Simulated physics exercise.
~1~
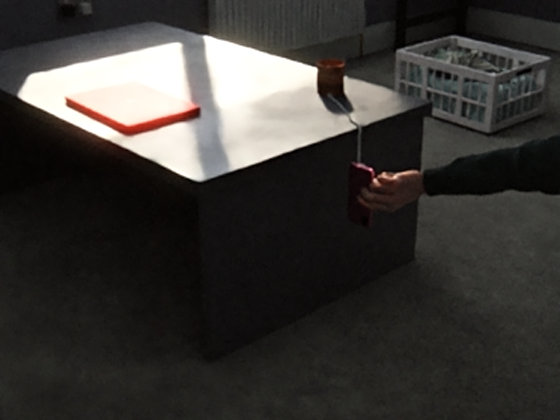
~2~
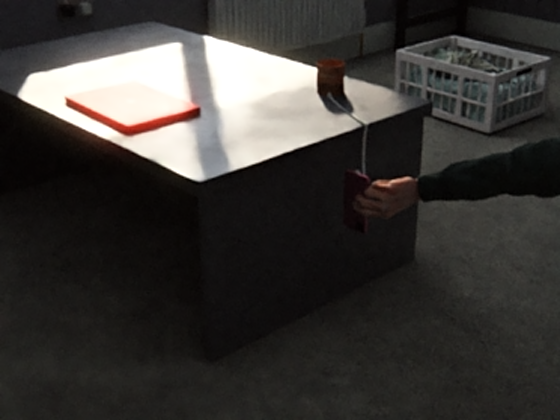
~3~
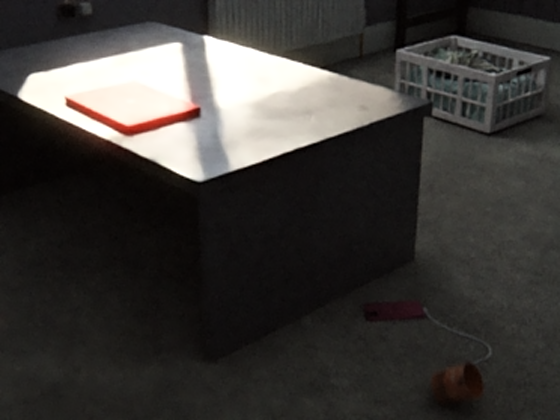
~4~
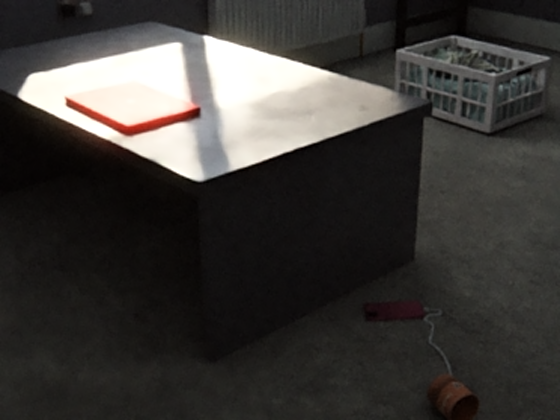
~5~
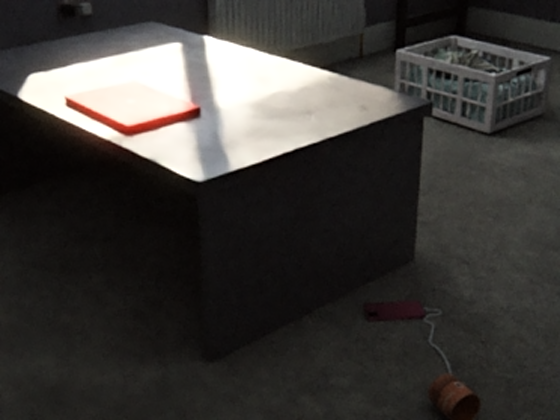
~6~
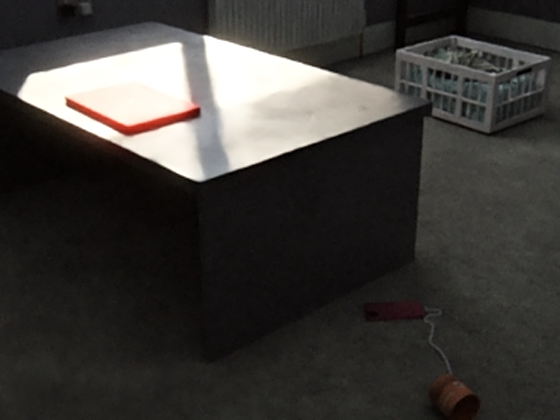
The footage shows a hand holding a pink phone beside a desk, its string running up to an orange cup near a red laptop. Once released, the phone drops to the floor and the cup follows, both ending there while the laptop stays put.
